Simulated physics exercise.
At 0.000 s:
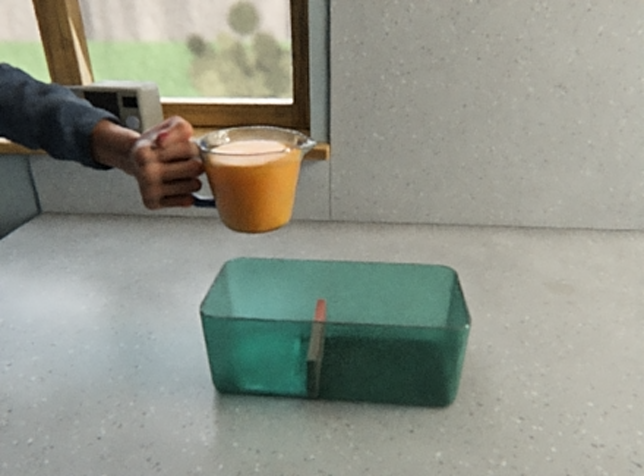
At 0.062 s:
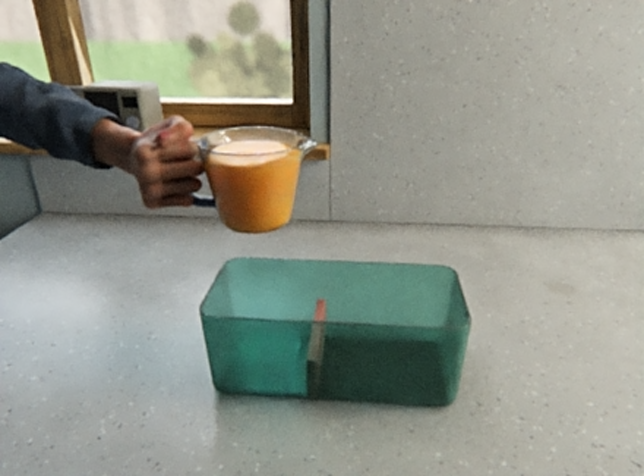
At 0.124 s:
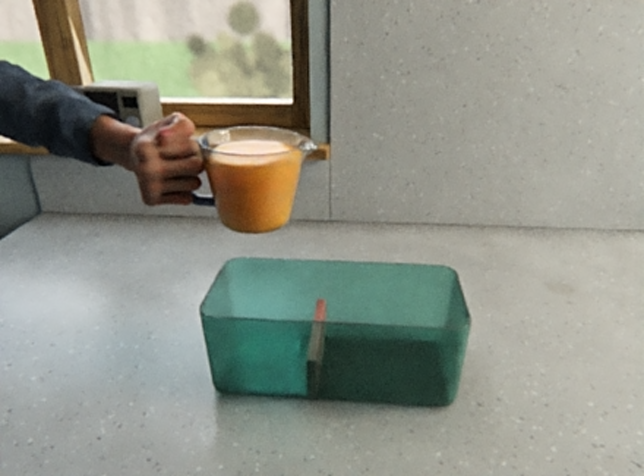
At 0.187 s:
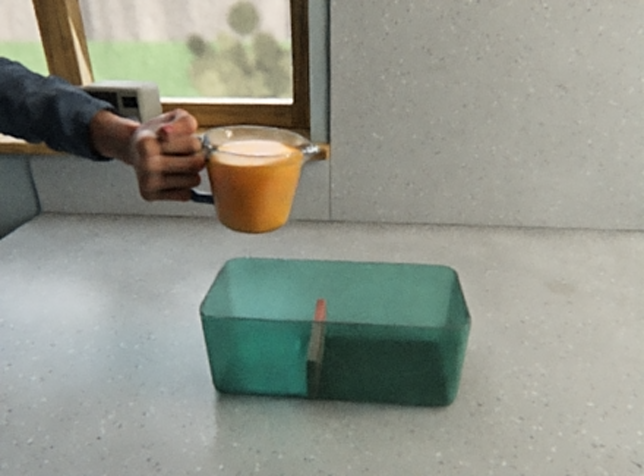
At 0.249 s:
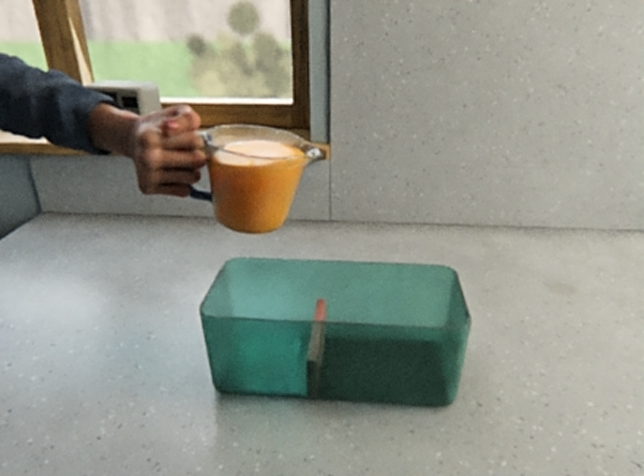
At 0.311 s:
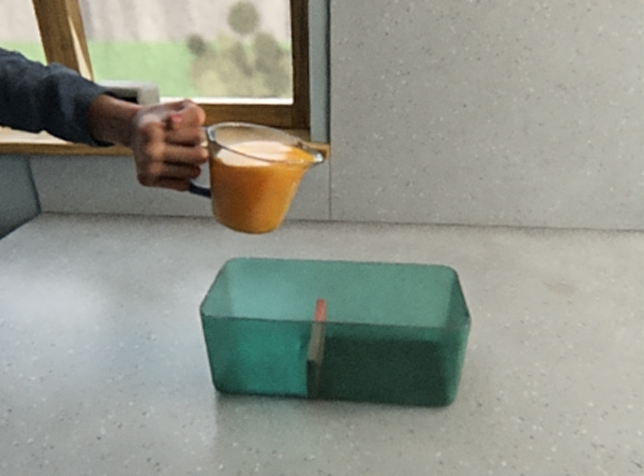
A hand held a clear measuring jug of orange juice above an empty green basin with a low divider, then slowly tilted the jug slightly to the right.
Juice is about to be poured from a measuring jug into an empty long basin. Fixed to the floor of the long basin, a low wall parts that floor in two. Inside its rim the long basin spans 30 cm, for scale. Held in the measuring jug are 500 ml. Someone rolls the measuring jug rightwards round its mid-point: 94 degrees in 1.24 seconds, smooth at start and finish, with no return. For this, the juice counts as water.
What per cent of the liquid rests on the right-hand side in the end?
96 percent.
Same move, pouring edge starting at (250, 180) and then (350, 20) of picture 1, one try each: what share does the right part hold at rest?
10 and 85 %.
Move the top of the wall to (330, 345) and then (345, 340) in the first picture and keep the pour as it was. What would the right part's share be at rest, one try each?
Roughly 90 per cent, then 80 per cent.
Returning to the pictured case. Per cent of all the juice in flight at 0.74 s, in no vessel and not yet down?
It comes to roughly 22 per cent.
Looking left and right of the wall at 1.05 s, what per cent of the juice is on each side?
I'd say some 1 in a hundred on the left and 66 on the right.
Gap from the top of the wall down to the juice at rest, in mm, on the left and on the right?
Close to 56 mm left and close to 34 mm right.
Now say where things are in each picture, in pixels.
In the first frame, tilt 0°; pouring edge (317, 143); surface from (208, 150) to (301, 153); the long basin's rim runs from (213, 285) to (463, 296); the wall's top is at (317, 328).
In the second frame, tilt 1°; pouring edge (317, 144); surface from (209, 151) to (301, 153).
In the third frame, tilt 2°; pouring edge (319, 146); surface from (210, 151) to (302, 154).
In the fourth frame, tilt 5°; pouring edge (321, 149); surface from (211, 151) to (304, 154).
In the fifth frame, tilt 9°; pouring edge (323, 154); surface from (213, 151) to (308, 155).
In the sixth frame, tilt 14°; pouring edge (325, 160); surface from (215, 152) to (315, 157).
After 0.74 s the tilt is 61° and 67 per cent is still to pour, 0 is left of the wall and 12 right of it.
After 1.05 s the tilt is 89° and 17 per cent is still to pour, 1 is left of the wall and 67 right of it.
After 1.38 s the tilt is 94° and 1 per cent is still to pour, 2 is left of the wall and 95 right of it.
After 1.74 s the tilt is 94° and 0 per cent is still to pour, 3 is left of the wall and 96 right of it.
In the end 3 per cent lies left of the wall, 96 right of it and 1 outside.
